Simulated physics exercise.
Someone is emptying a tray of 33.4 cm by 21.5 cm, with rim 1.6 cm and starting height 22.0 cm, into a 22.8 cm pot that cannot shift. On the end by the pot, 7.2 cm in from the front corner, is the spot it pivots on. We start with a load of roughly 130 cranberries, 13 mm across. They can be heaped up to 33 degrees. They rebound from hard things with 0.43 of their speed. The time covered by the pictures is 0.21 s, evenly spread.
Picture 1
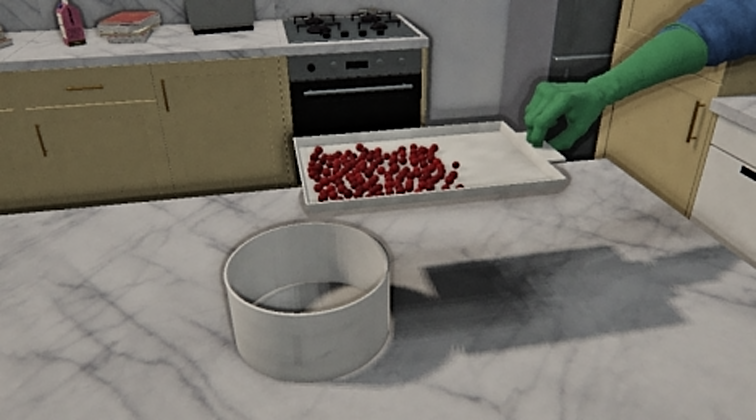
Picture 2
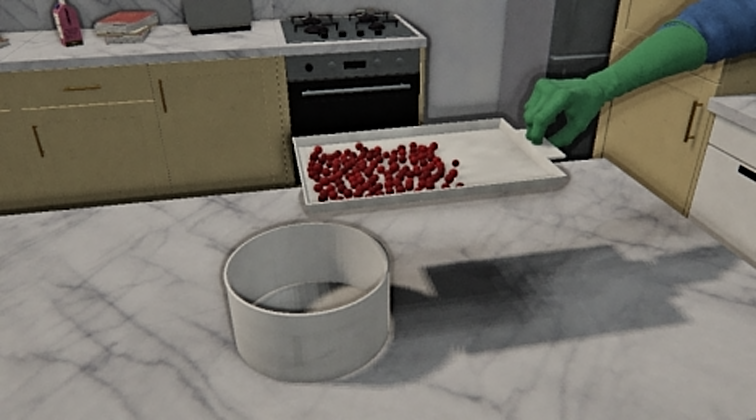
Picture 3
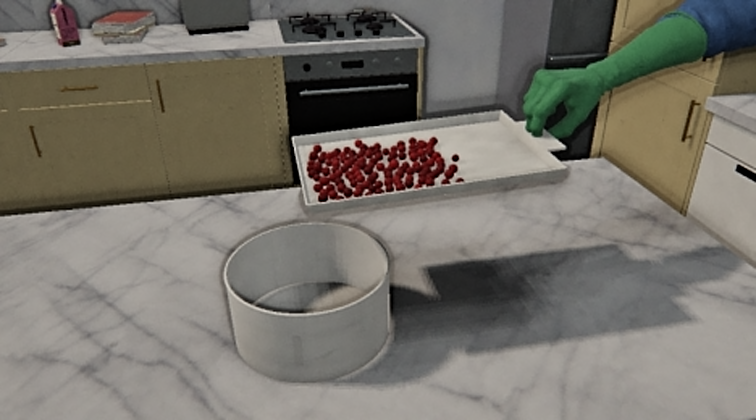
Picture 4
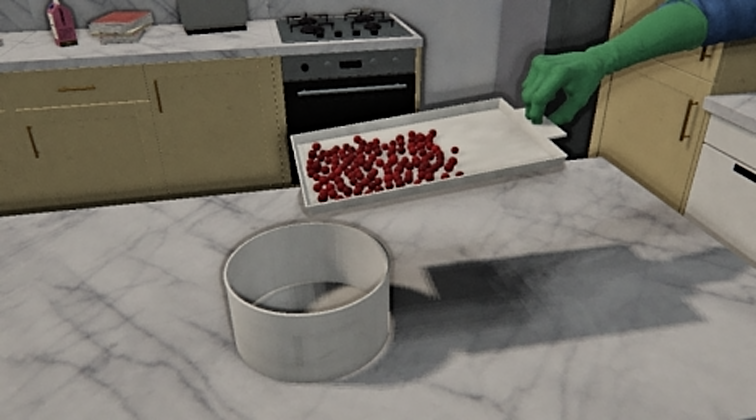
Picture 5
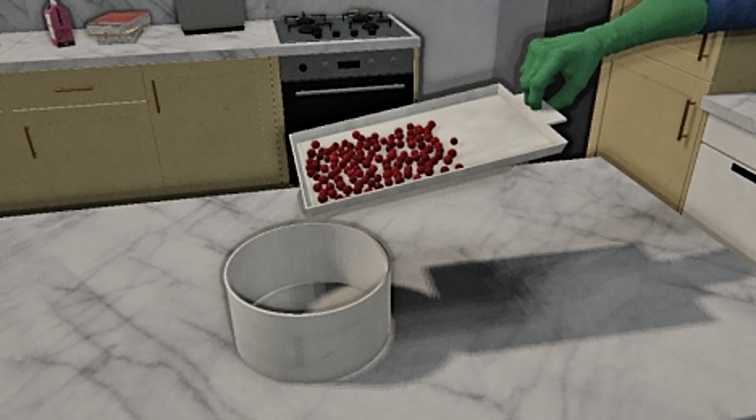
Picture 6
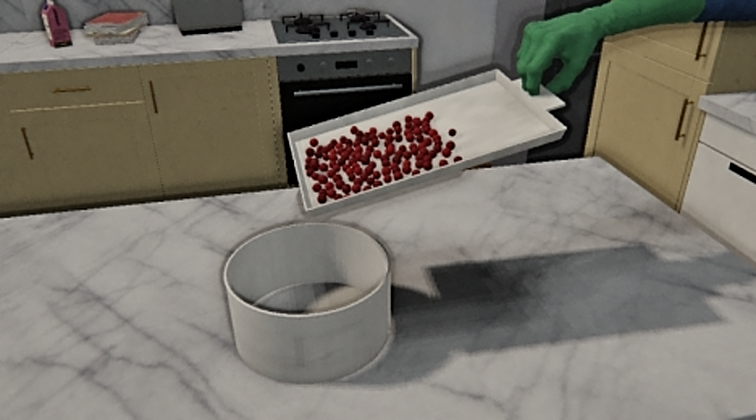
A green hand gripped the right end of a white tray of red cranberries and slowly raised it, slanting the tray down to the left beside a round white pot on a marble counter.
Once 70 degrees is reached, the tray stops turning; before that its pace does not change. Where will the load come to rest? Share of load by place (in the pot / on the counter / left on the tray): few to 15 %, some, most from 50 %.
Pot: Most; counter: Few; tray: Some.
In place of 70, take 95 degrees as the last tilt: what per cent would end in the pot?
Roughly 95 %.
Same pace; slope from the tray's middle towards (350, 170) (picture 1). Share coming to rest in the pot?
50 %.
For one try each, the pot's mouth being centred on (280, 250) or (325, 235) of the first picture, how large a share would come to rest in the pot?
That gives roughly 70 per cent and then 25 per cent.
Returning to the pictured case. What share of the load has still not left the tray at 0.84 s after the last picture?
It comes to near 80 per cent.
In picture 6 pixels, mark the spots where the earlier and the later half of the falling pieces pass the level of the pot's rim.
It passes about (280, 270) first and (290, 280) afterwards.
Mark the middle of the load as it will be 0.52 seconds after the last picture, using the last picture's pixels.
(323, 150) or thereabouts.
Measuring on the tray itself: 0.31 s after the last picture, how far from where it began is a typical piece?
I'd say close to 4 centimetres.
Then, 0.31 s after the last picture, tilt 41 degrees; the tray holds 100 %, the pot 0 %.
Then, 0.52 s after the last picture, tilt 60 degrees; the tray holds 100 %, the pot 0 %.
Then, 0.84 s after the last picture, tilt 70 degrees; the tray holds 80 %, the pot 5 %.
In the end, pot 70 %, counter 0 %, tray 25 %.
